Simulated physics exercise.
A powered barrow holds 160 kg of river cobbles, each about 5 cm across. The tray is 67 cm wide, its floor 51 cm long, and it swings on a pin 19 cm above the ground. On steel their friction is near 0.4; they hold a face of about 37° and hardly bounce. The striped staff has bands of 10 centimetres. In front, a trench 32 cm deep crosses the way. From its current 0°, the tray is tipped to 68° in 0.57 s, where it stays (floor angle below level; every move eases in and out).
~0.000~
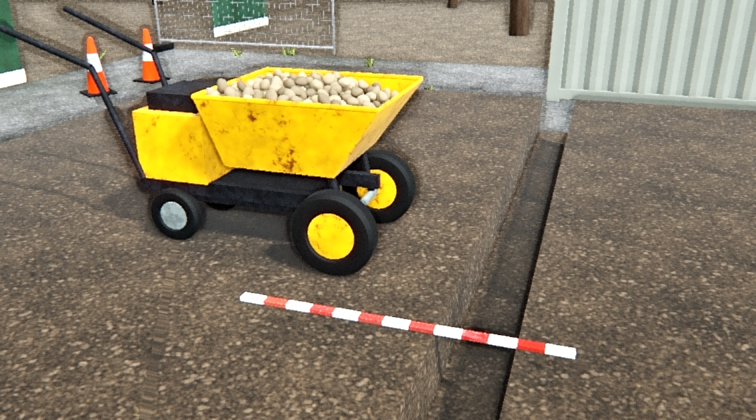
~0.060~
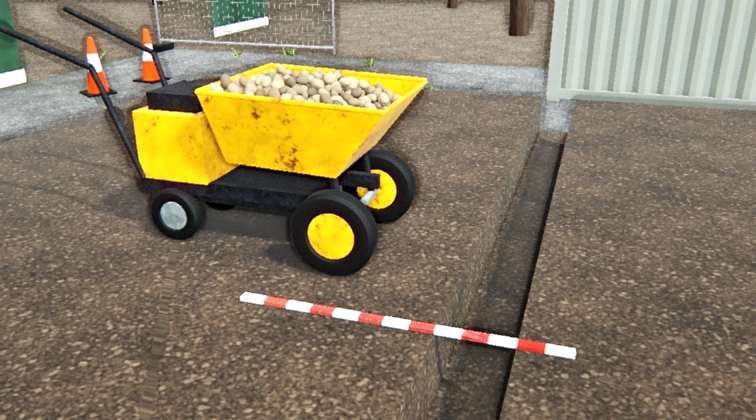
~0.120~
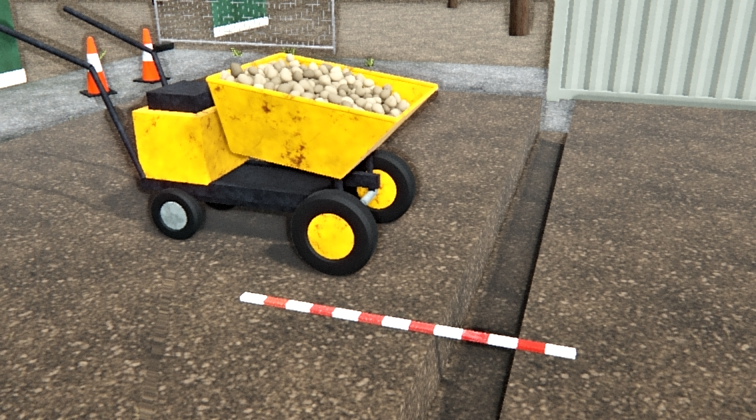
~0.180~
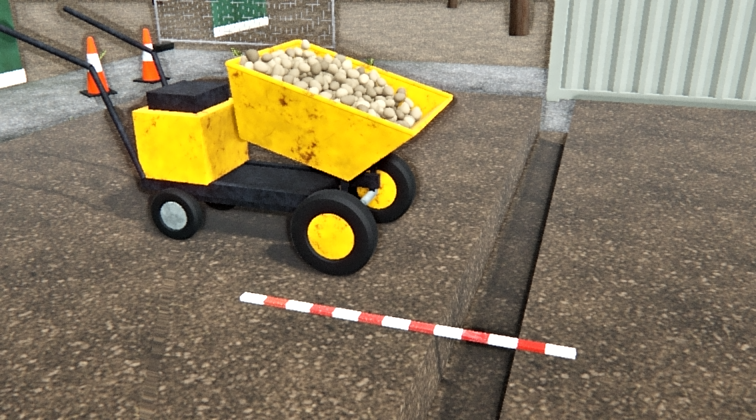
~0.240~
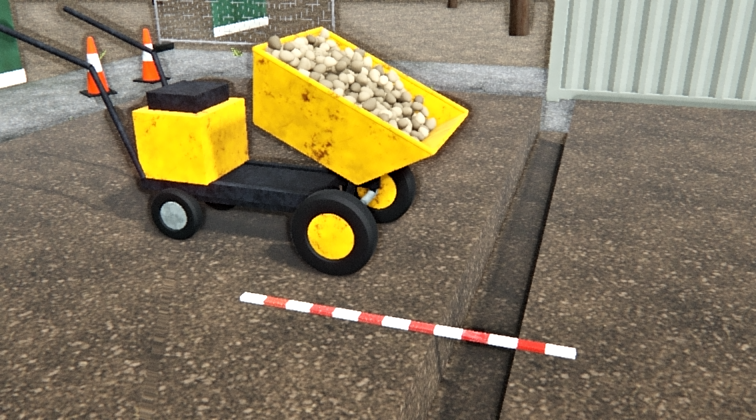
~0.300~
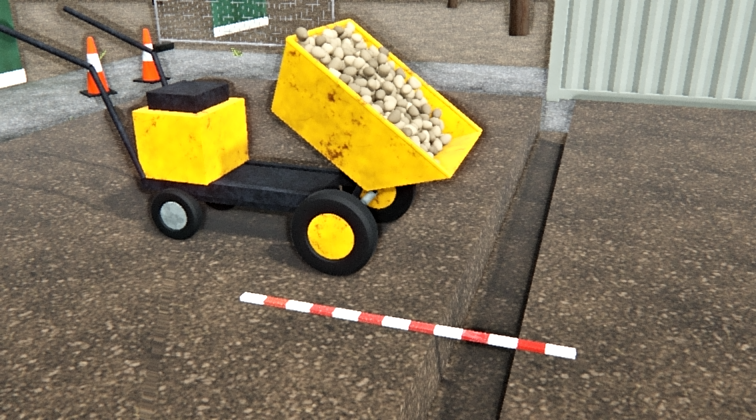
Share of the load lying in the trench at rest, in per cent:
51 per cent.
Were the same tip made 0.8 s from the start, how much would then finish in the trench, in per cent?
Trench share: Approx. 65%.
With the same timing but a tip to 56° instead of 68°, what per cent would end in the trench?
Then close to 30 per cent.
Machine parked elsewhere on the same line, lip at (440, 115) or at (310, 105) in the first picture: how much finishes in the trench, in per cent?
Estimates: 15 % then 75 %.
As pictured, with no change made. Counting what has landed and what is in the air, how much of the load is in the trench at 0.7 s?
Some 20 per cent of the load by that point.
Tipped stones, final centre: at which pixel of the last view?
The stones end up centred near (528, 287).
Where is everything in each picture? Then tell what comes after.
In the first frame, lip at (378, 111), floor tilted 0°, highest stones at (307, 81).
In the second frame, lip at (383, 113), floor tilted 2°, highest stones at (294, 78); the stones move at 0.5 m/s on average.
In the third frame, the tray is at 8°, its lip at (396, 121); the top of the load is at (292, 68); the stones move at 1.0 m/s on average.
In the fourth frame, lip at (414, 134), floor tilted 16°, highest stones at (296, 54); the stones move at 1.4 m/s on average.
In the fifth frame, the tray is at 26°, its lip at (433, 153); the top of the load is at (315, 43); the stones move at 1.6 m/s on average.
In the sixth frame, the tray is at 37°, its lip at (450, 176); the top of the load is at (342, 36); the stones move at 1.7 m/s on average.
After 0.4 s the floor is at 58°; 100 % in the tray; the foremost stones are at (458, 194).
After 0.7 s the floor is at 68°; 69 % in the tray, 18 % in the trench, 12 % past the trench; the foremost stones are at (573, 264).
After 1.0 s the floor is at 68°; 23 % in the tray, 28 % in the trench, 49 % past the trench; the foremost stones are past the picture's edge.
After 3.0 s the floor is at 68°; 0 % in the tray, 51 % in the trench, 49 % past the trench; the foremost stones are past the picture's edge.
